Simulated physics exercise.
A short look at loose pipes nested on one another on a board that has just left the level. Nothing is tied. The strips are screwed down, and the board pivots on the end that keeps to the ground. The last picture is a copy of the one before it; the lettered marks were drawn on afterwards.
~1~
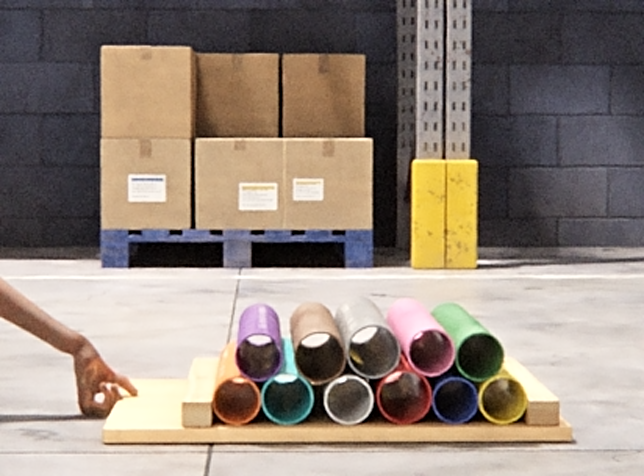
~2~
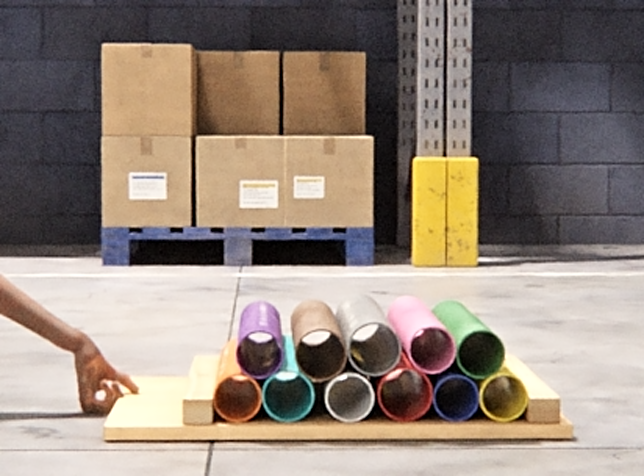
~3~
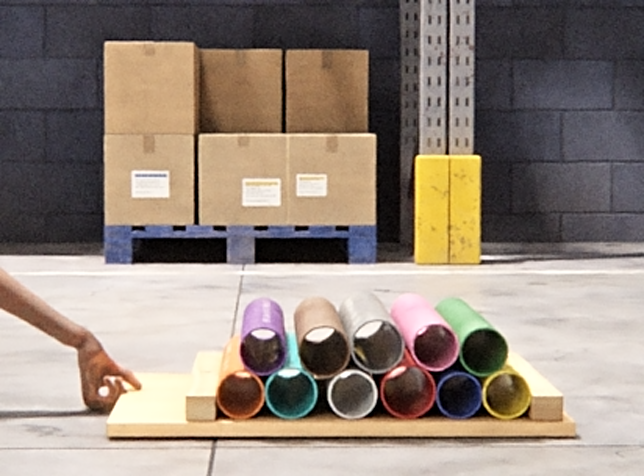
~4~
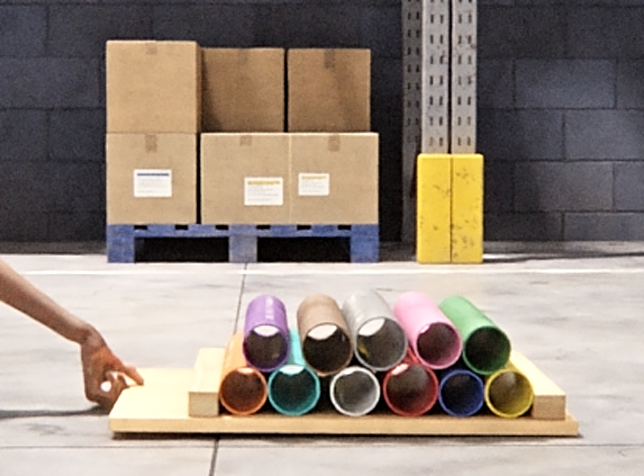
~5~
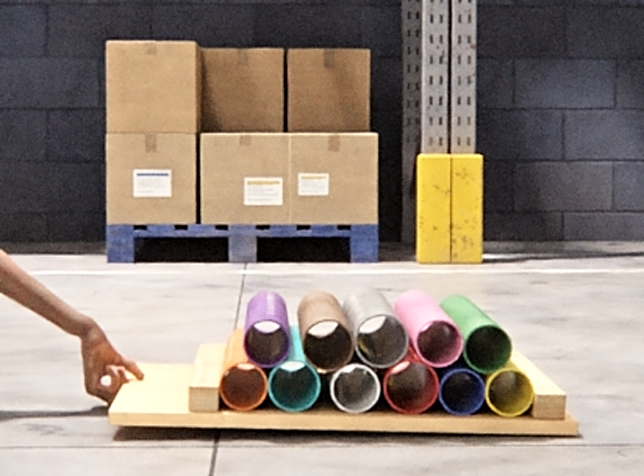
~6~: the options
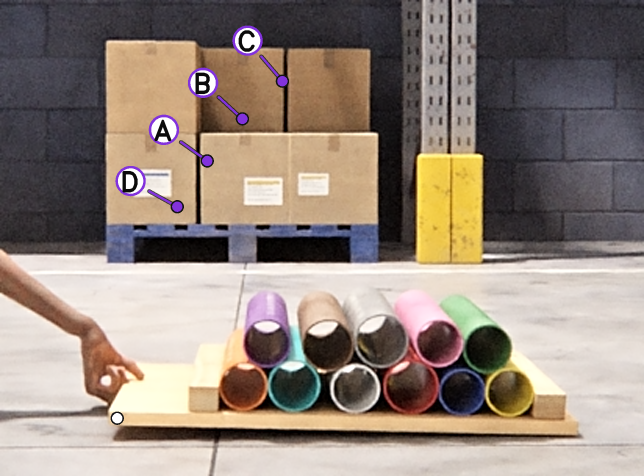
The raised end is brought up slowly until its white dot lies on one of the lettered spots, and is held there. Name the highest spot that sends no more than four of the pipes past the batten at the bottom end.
Stop at D.
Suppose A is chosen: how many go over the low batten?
With A, five.
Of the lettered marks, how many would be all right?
One of the four.
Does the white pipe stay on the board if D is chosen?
Yes, with D.
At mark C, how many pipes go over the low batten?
The count is five.
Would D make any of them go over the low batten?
Yes.
On the marked copy, A at (208, 161); B at (243, 119); C at (282, 81); D at (177, 207); the white dot at (117, 418).
Following D. Soon after the start, board at 17°.
Later, board at 29°.
In the end, board at 29°, four over the low batten (green, brown, grey, pink).
As for the rest, A five over the low batten; B five over the low batten; C five over the low batten.
